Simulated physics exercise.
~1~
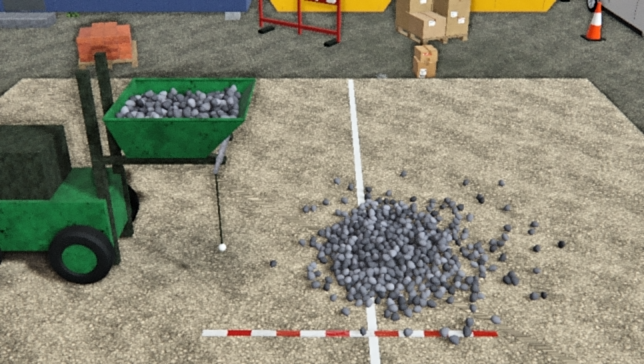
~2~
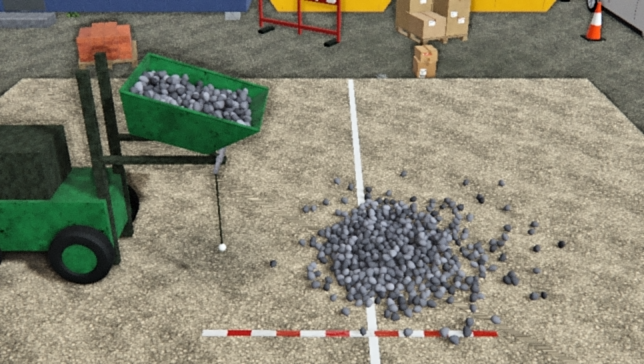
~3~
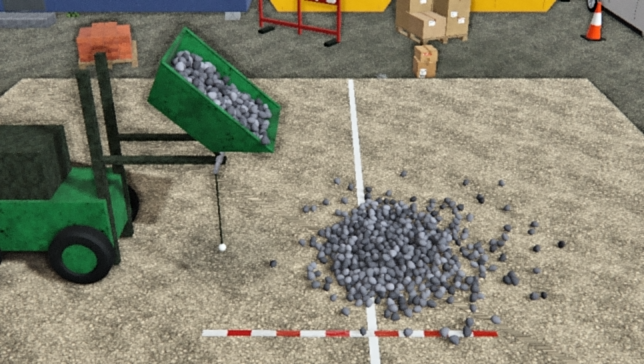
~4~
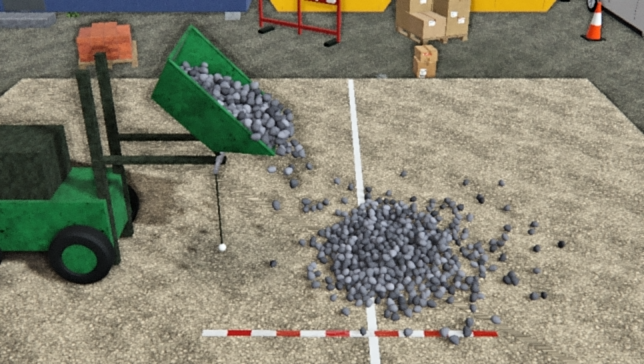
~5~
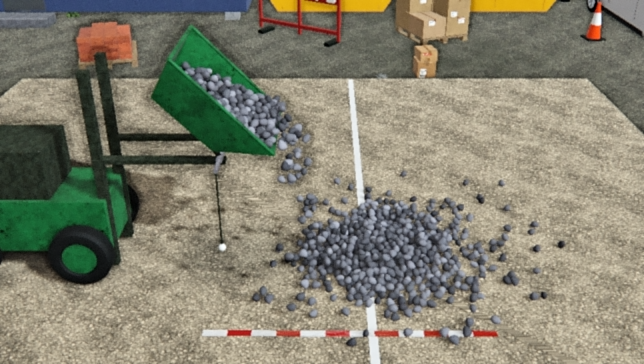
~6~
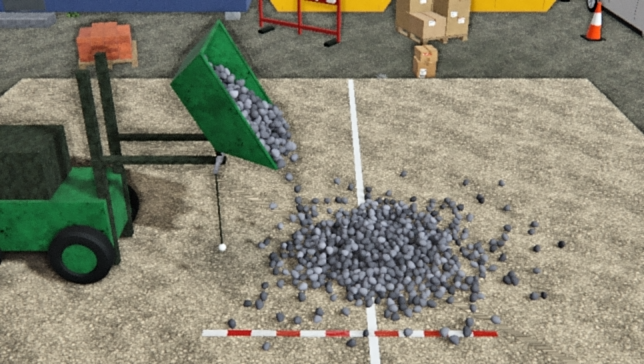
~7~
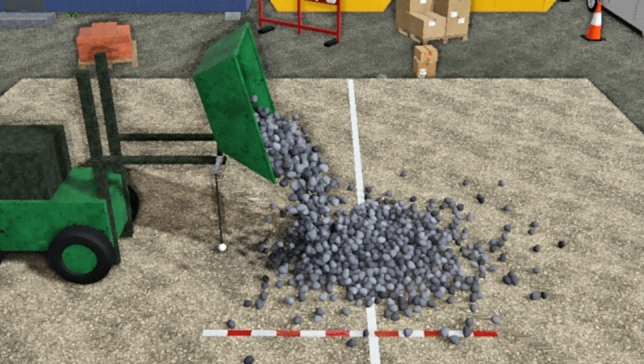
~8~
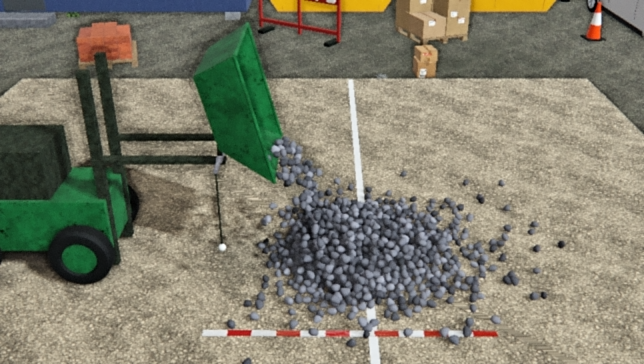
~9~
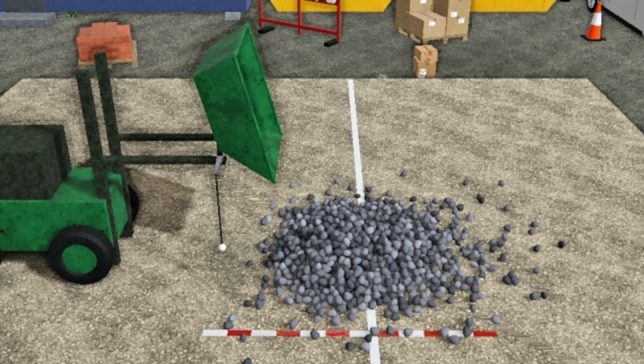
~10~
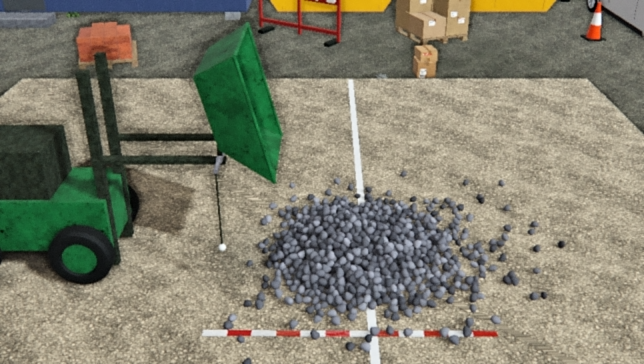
A green forklift holding a skip full of grey stones tilted it steeply to the right, pausing partway, and the stones slid out onto the left side of a pile lying across a white line, leaving the skip empty and the heap bigger.
